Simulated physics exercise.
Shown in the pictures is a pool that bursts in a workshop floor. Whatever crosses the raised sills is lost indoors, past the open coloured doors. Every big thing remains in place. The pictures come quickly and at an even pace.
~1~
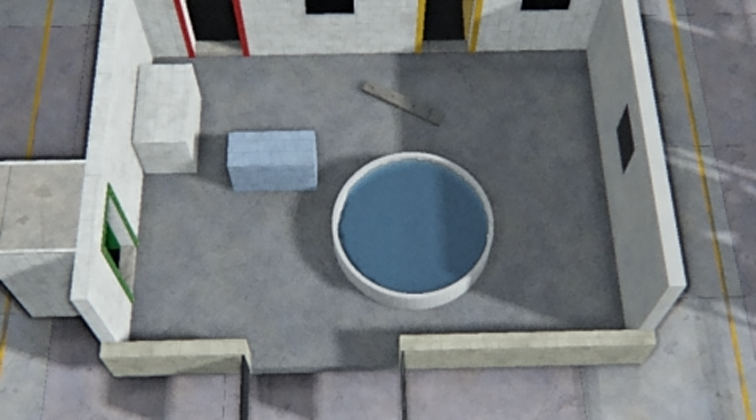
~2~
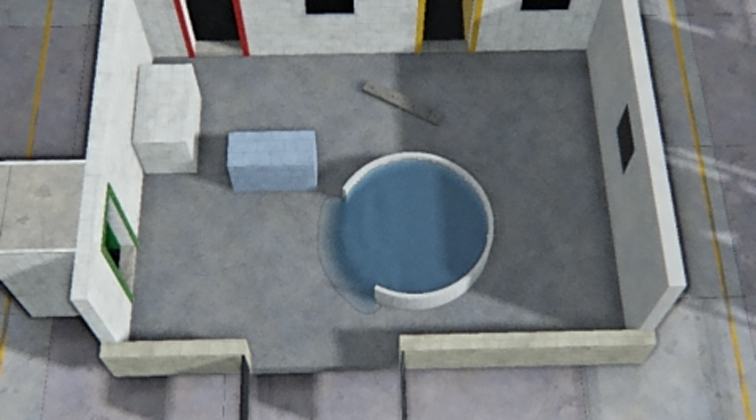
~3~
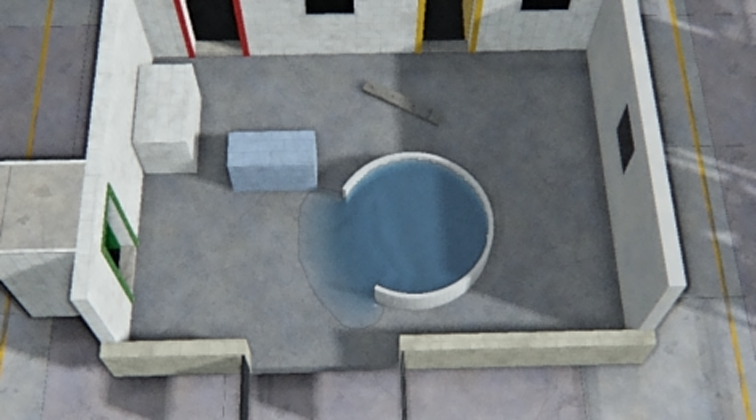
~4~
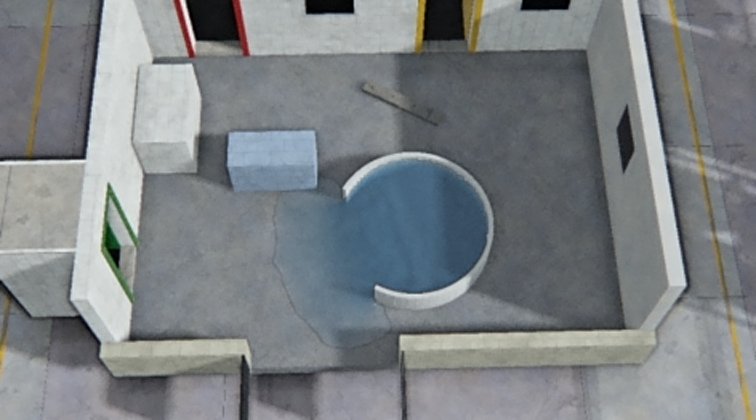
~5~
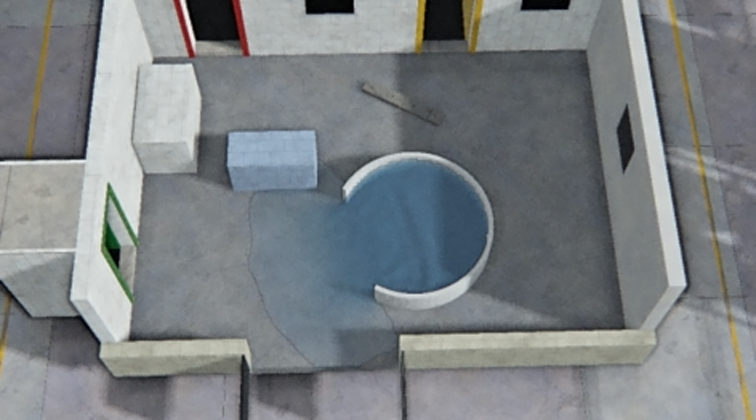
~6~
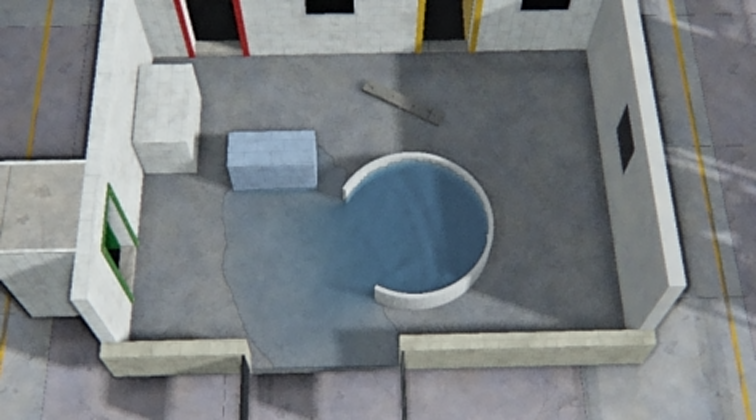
In a walled workshop yard seen from above, a round white-rimmed pool of still blue water sits near a pale blue block. The left side of the rim opens and water pours out across the grey floor, spreading left and toward the gap in the low front wall, thinning as it reaches that opening.
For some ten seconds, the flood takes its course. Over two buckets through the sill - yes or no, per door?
Yellow door - no, green door - yes, red door - no.
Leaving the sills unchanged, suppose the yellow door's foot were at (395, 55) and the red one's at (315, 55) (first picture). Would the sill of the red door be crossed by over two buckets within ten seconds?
Note - red one: Short of the mark.
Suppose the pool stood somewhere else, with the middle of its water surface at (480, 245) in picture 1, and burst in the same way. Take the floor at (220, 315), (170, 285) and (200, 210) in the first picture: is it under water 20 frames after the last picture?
Soaked, soaked, soaked.
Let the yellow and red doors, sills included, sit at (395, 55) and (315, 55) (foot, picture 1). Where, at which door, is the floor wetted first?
The flood hits the one in green before any other door.
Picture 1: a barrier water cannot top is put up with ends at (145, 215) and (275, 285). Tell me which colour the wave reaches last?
It is the yellow one.
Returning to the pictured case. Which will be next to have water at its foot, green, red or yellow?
I'd say the door marked green.
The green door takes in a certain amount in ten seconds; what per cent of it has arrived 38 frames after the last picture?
Close to 100 %.
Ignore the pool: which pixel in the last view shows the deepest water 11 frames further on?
Deepest spot: Around (139, 356).
A moment on, water covers 25 % of the floor; the yellow door not reached, the green door not reached, the red door not reached.
Next, water covers 30 % of the floor; the yellow door not reached, the green door under two buckets in, the red door not reached.
Then, water covers 30 % of the floor; the yellow door not reached, the green door over two buckets in, the red door not reached.
Later, water covers 40 % of the floor; the yellow door not reached, the green door far over two buckets in, the red door wet at the sill, nothing in.
In the end, water covers 55 % of the floor; the yellow door wet at the sill, nothing in, the green door far over two buckets in, the red door wet at the sill, nothing in.
